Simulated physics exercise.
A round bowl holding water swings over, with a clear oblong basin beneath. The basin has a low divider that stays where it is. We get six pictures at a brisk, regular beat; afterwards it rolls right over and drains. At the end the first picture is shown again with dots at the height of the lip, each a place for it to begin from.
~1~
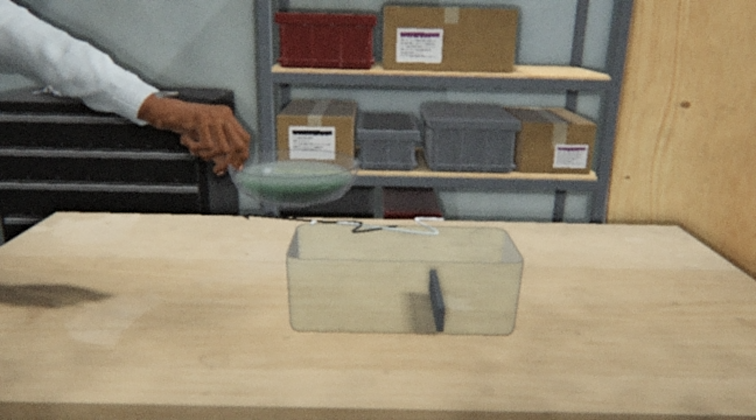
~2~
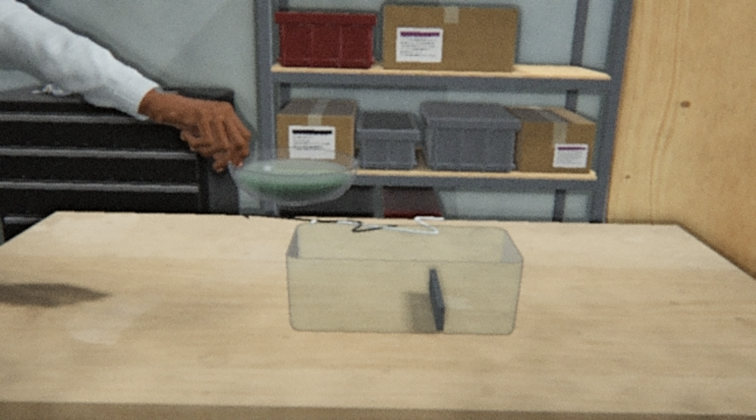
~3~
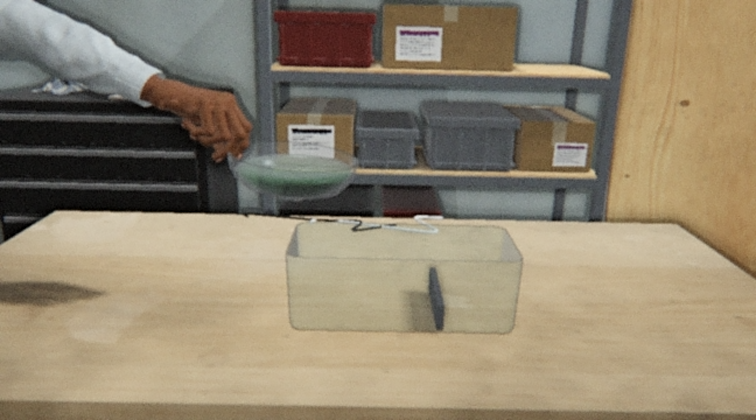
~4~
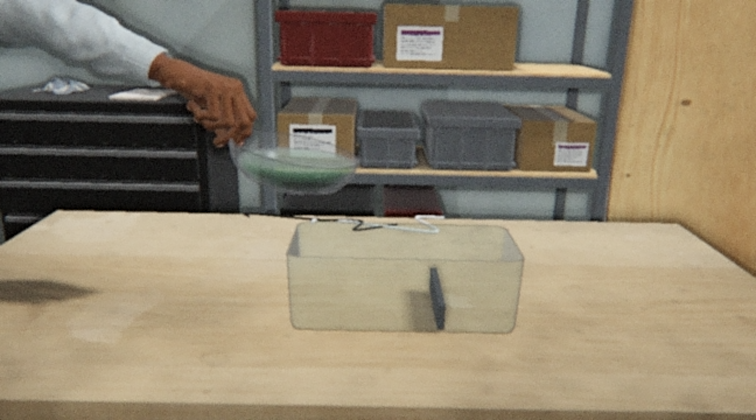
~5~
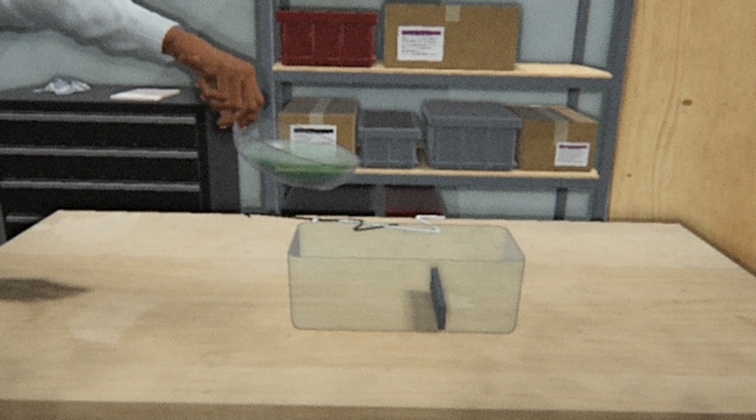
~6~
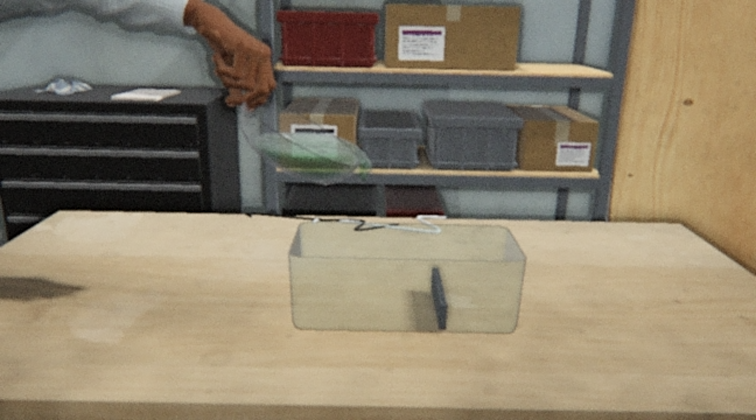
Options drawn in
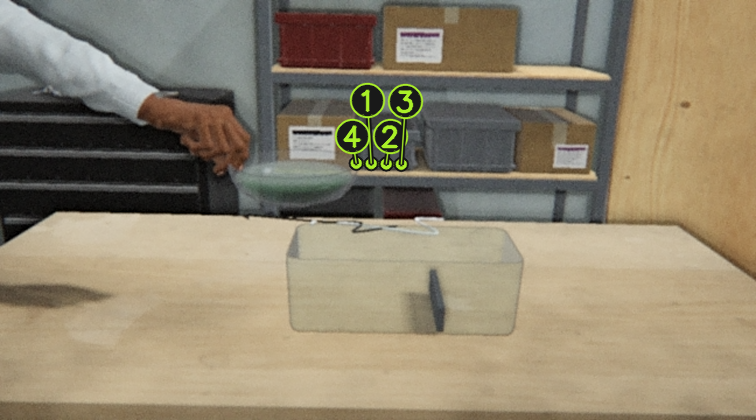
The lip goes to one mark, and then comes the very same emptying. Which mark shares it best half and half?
The best dot is 1.
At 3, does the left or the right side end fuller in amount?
The right side.
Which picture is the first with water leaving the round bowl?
Picture 5.
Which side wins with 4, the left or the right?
The left one.
In lime, 1 at (371, 163); 2 at (386, 163); 3 at (401, 164); 4 at (356, 163).
With 1, about 45 % ends left of the wall and 54 % right of it.
With 2, about 24 % ends left of the wall and 75 % right of it.
With 3, about 13 % ends left of the wall and 87 % right of it.
With 4, about 81 % ends left of the wall and 18 % right of it.
